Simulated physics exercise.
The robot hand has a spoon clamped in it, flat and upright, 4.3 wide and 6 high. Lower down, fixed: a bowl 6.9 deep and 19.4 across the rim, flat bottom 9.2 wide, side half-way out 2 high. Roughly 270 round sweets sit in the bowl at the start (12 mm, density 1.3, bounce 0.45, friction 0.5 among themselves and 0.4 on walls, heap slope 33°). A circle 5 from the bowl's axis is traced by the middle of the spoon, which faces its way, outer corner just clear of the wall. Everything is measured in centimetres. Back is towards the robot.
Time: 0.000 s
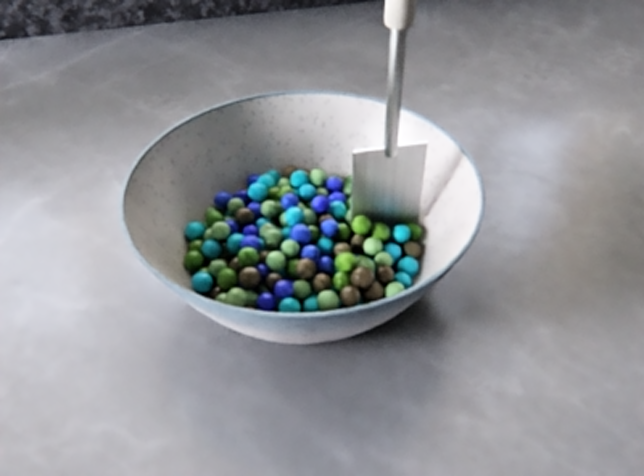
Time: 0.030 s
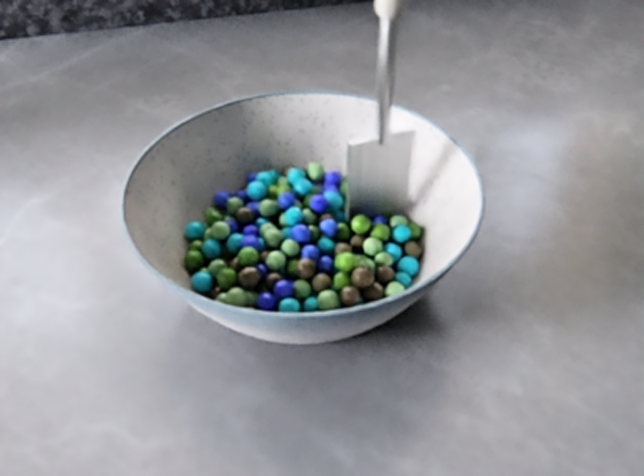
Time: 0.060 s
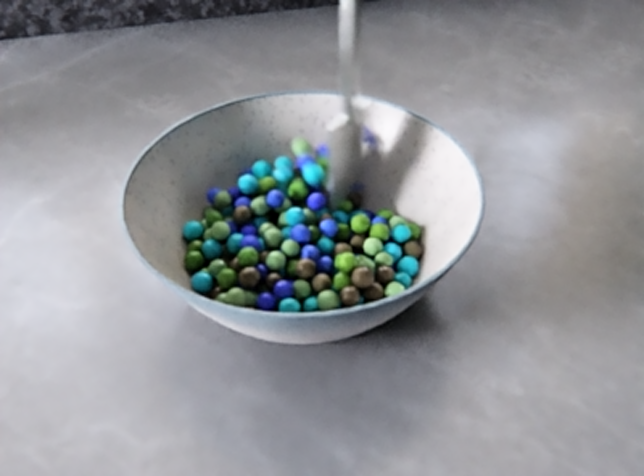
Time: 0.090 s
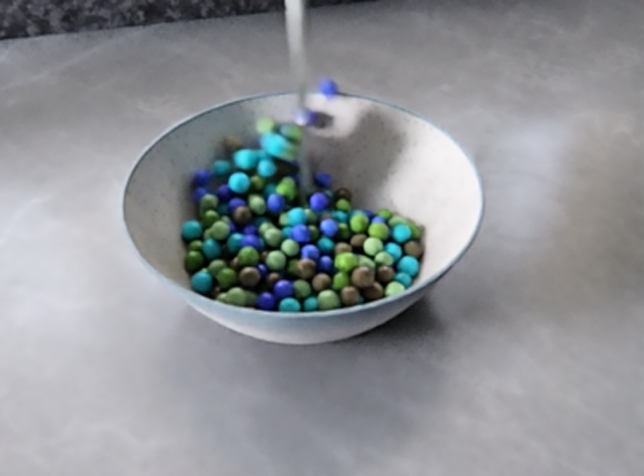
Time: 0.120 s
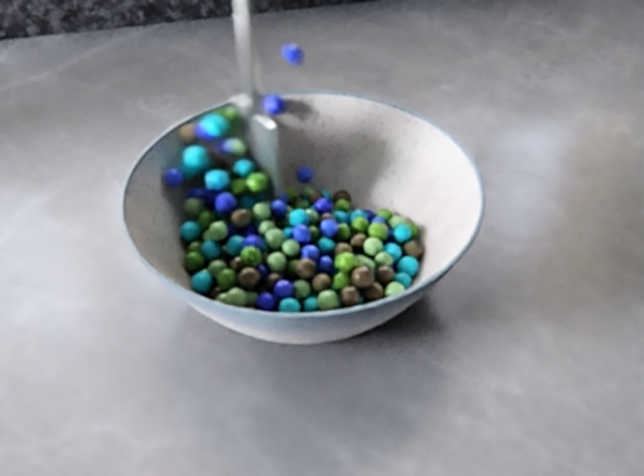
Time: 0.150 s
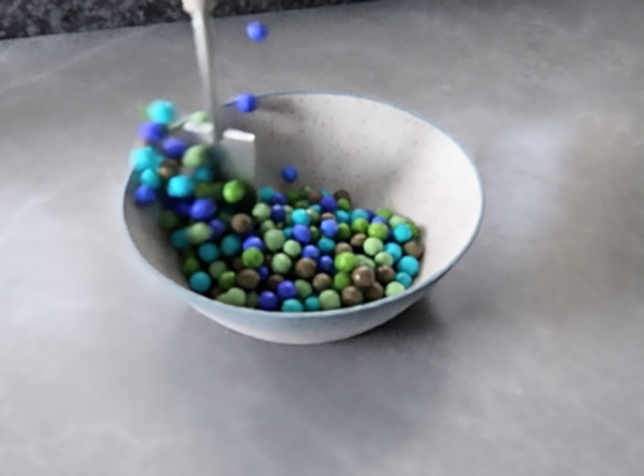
In a speckled bowl, a flat-bladed tool sweeps left around the back, pushing colourful balls up.
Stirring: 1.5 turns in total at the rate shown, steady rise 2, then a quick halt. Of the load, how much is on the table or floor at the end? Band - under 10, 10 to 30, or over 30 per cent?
Band: 10 to 30 per cent.
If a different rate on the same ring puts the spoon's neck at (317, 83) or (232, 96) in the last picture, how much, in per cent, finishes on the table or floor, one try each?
About 0 per cent, then about 15 per cent.
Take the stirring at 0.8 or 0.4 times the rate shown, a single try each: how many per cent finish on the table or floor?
First try close to 15, second close to 0, in per cent.
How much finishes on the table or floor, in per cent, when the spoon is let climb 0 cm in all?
I'd put it at about 35 per cent.
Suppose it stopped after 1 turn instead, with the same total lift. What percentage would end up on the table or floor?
It would be around 10 per cent.
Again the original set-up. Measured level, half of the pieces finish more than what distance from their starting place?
I'd estimate close to 2 cm.
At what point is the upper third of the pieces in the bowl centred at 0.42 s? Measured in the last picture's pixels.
In the last picture it sits around (326, 218).
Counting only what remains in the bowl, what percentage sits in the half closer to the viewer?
Close to 50 in a hundred.
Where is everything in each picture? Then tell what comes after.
The spoon neck at (392, 123), 0° round; upper third of the load around (296, 233), from x 195 to 410, top at y 175; 270 in the bowl, in the first frame.
The spoon neck at (384, 110), 13° round; upper third of the load around (295, 232), from x 195 to 410, top at y 170, in the second frame.
The spoon neck at (350, 90), 45° round; upper third of the load around (290, 231), from x 195 to 410, top at y 140, in the third frame.
The spoon neck at (301, 82), 78° round; upper third of the load around (276, 223), from x 190 to 410, top at y 90, in the fourth frame.
The spoon neck at (252, 88), 112° round; upper third of the load around (252, 222), from x 175 to 410, top at y 55; 269 in the bowl, 1 in flight or on the tool, in the fifth frame.
The spoon neck at (215, 107), 145° round; upper third of the load around (232, 224), from x 145 to 410, top at y 30; 269 in the bowl, 1 in flight or on the tool, in the sixth frame.
After 0.28 s, 294° round, highest piece 11 above the table; 245 in the bowl, 2 on the table or floor, 23 in flight or on the tool.
After 0.42 s, 83° round, highest piece 13 above the table; 222 in the bowl, 24 on the table or floor, 24 in flight or on the tool.
After 0.68 s, 180° round, highest piece 4 above the table; 218 in the bowl, 52 on the table or floor.
After 1.38 s, 180° round, highest piece 4 above the table; 218 in the bowl, 52 on the table or floor.
In the end, 218 in the bowl, 52 on the table or floor. That is 19 % on the table or floor.
